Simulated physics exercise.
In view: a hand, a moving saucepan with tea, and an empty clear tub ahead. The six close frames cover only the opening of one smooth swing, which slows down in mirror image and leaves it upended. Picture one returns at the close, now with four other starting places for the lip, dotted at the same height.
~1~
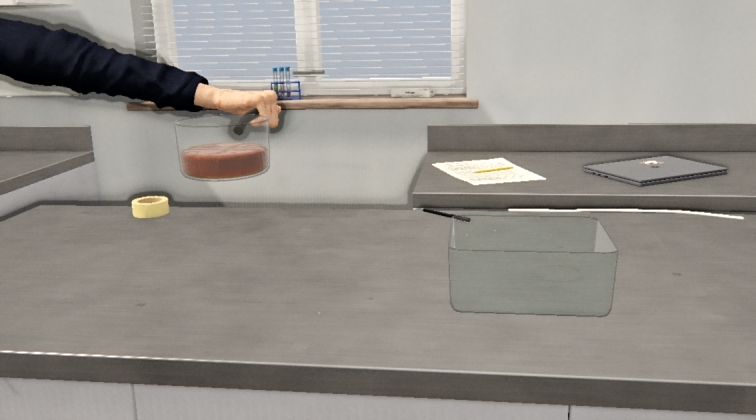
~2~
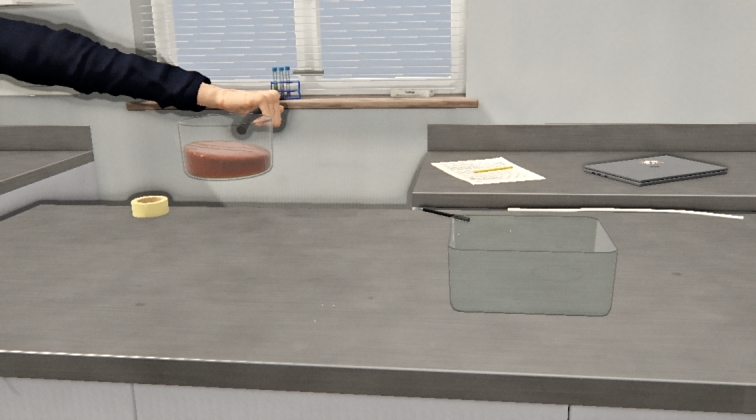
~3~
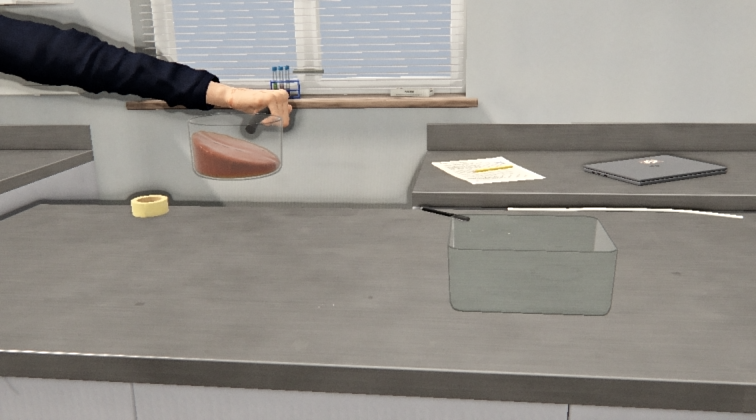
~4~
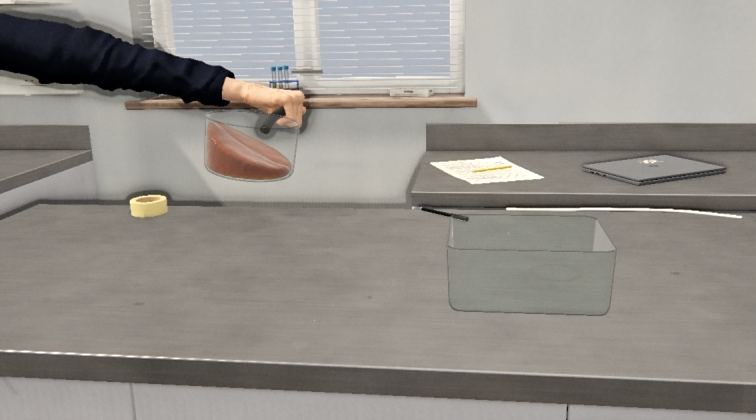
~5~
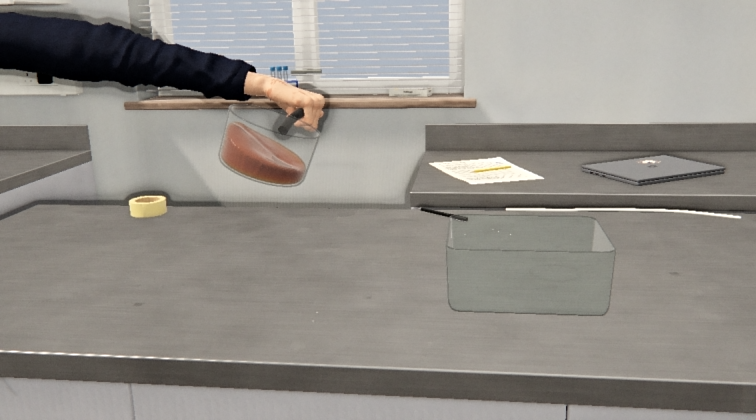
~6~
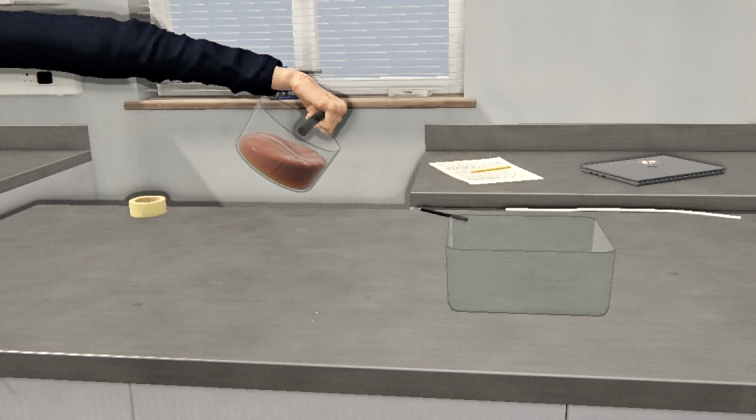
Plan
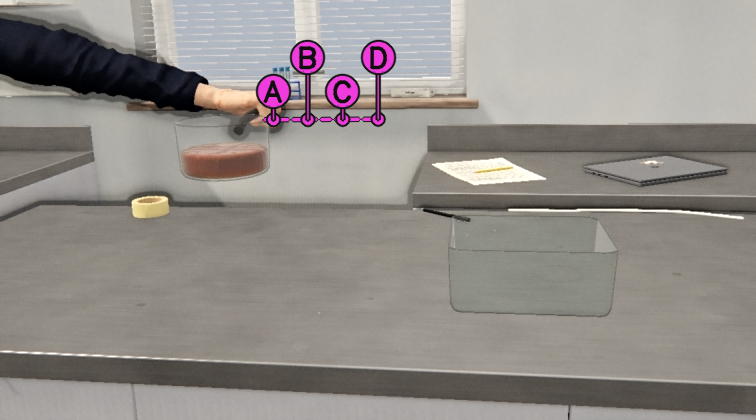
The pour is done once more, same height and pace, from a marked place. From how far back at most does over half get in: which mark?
Take B.
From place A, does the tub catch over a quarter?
Yes, it does.
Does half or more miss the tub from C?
No, that is safe.
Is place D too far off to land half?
No, that is safe.
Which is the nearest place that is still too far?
Place A.
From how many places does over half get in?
Three.
On the marked copy, A at (273, 119); B at (307, 119); C at (342, 119); D at (378, 119).
With A, about 36 % lands in the tub, 56 % falls short and 8 % goes beside or beyond.
With B, about 62 % lands in the tub, 26 % falls short and 12 % goes beside or beyond.
With C, about 84 % lands in the tub, 11 % falls short and 5 % goes beside or beyond.
With D, about 91 % lands in the tub, 6 % falls short and 3 % goes beside or beyond.
